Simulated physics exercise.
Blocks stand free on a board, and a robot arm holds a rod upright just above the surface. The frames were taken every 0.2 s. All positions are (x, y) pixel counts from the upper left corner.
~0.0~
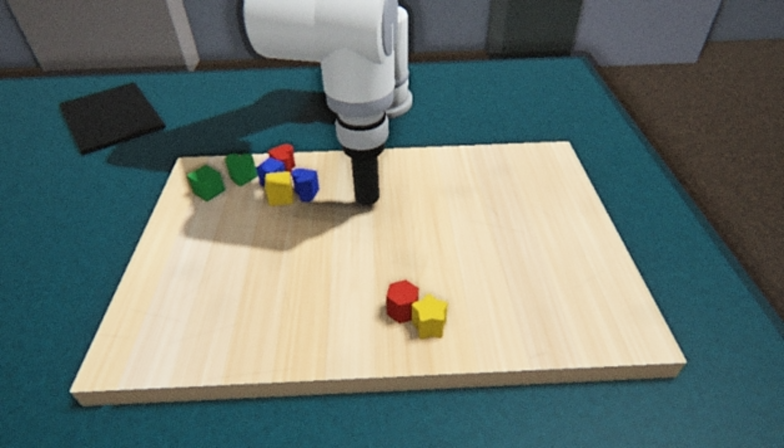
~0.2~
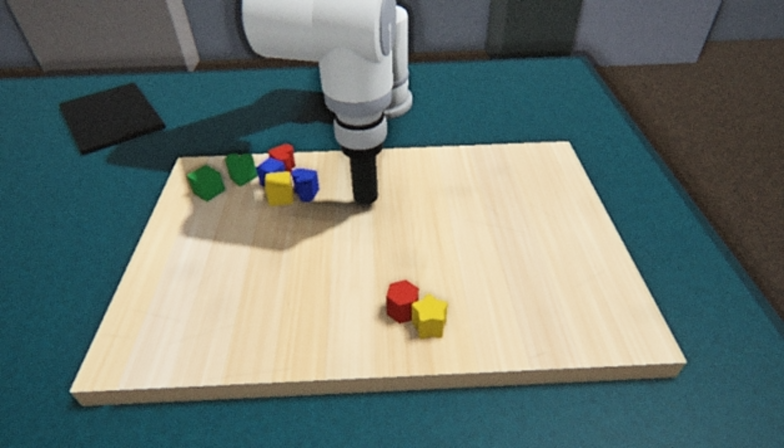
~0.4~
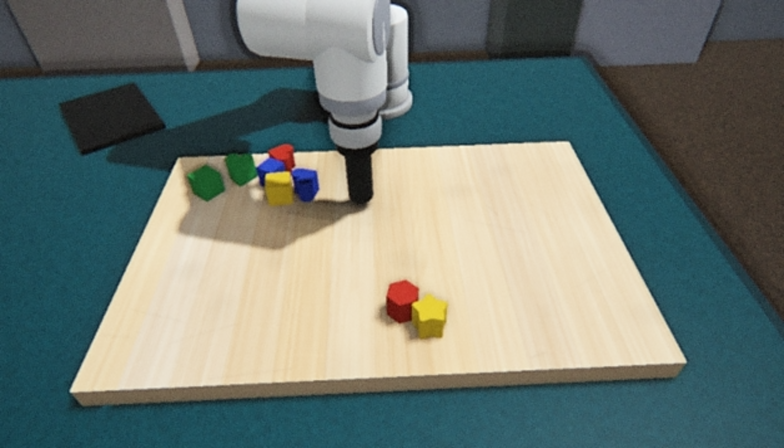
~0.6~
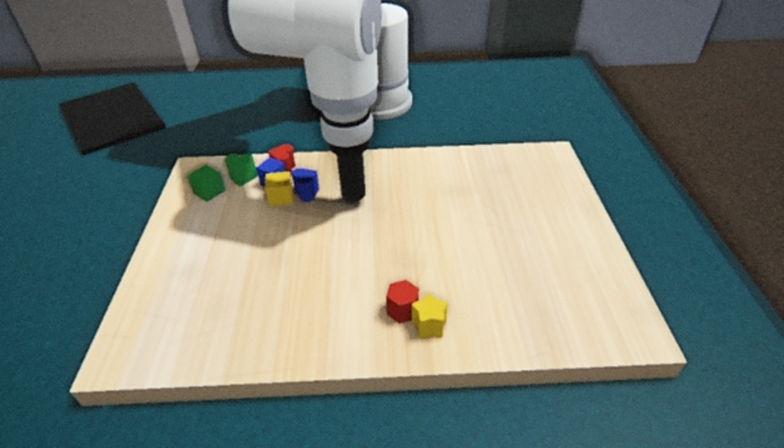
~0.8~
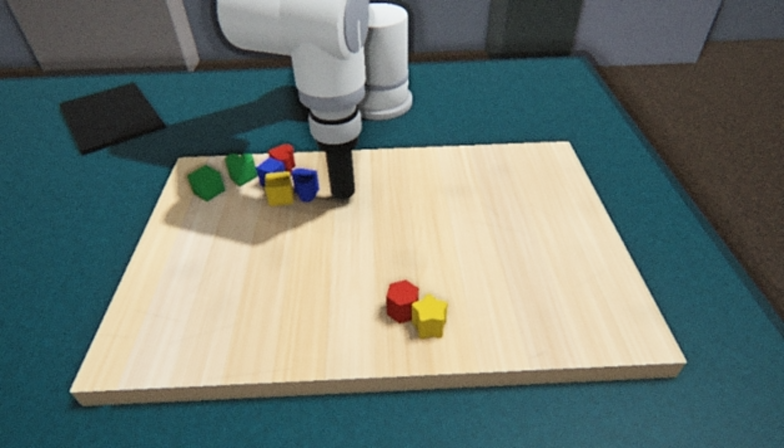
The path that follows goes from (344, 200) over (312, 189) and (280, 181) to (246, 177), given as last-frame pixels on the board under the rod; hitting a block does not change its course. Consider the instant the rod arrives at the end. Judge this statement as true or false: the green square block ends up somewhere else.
The statement is incorrect.
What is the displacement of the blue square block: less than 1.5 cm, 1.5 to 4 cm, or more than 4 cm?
It's set to move over 4 cm.
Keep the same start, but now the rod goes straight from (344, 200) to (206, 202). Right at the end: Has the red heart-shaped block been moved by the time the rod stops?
No, that is not how it ends up.
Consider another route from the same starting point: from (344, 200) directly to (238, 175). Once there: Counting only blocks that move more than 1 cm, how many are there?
There will be three or more blocks that move more than 1 cm.
The first path, step by step. One third of the way, rod at (311, 182); blue square block at (265, 164), turned 15° clockwise; blue heart-shaped block at (286, 171), turned 15° anticlockwise.
Two thirds of the way, rod at (278, 174); green heart-shaped block at (226, 157), turned 15° anticlockwise; blue square block at (249, 160), turned 30° clockwise; red heart-shaped block at (277, 148), turned 30° clockwise; blue heart-shaped block at (254, 171), turned 45° anticlockwise.
At the end, rod at (244, 170); green square block in place; green heart-shaped block at (203, 151), turned 45° anticlockwise; blue square block at (222, 153), turned 60° clockwise; red heart-shaped block at (275, 147), turned 55° clockwise; blue heart-shaped block at (239, 173), turned 90° anticlockwise.
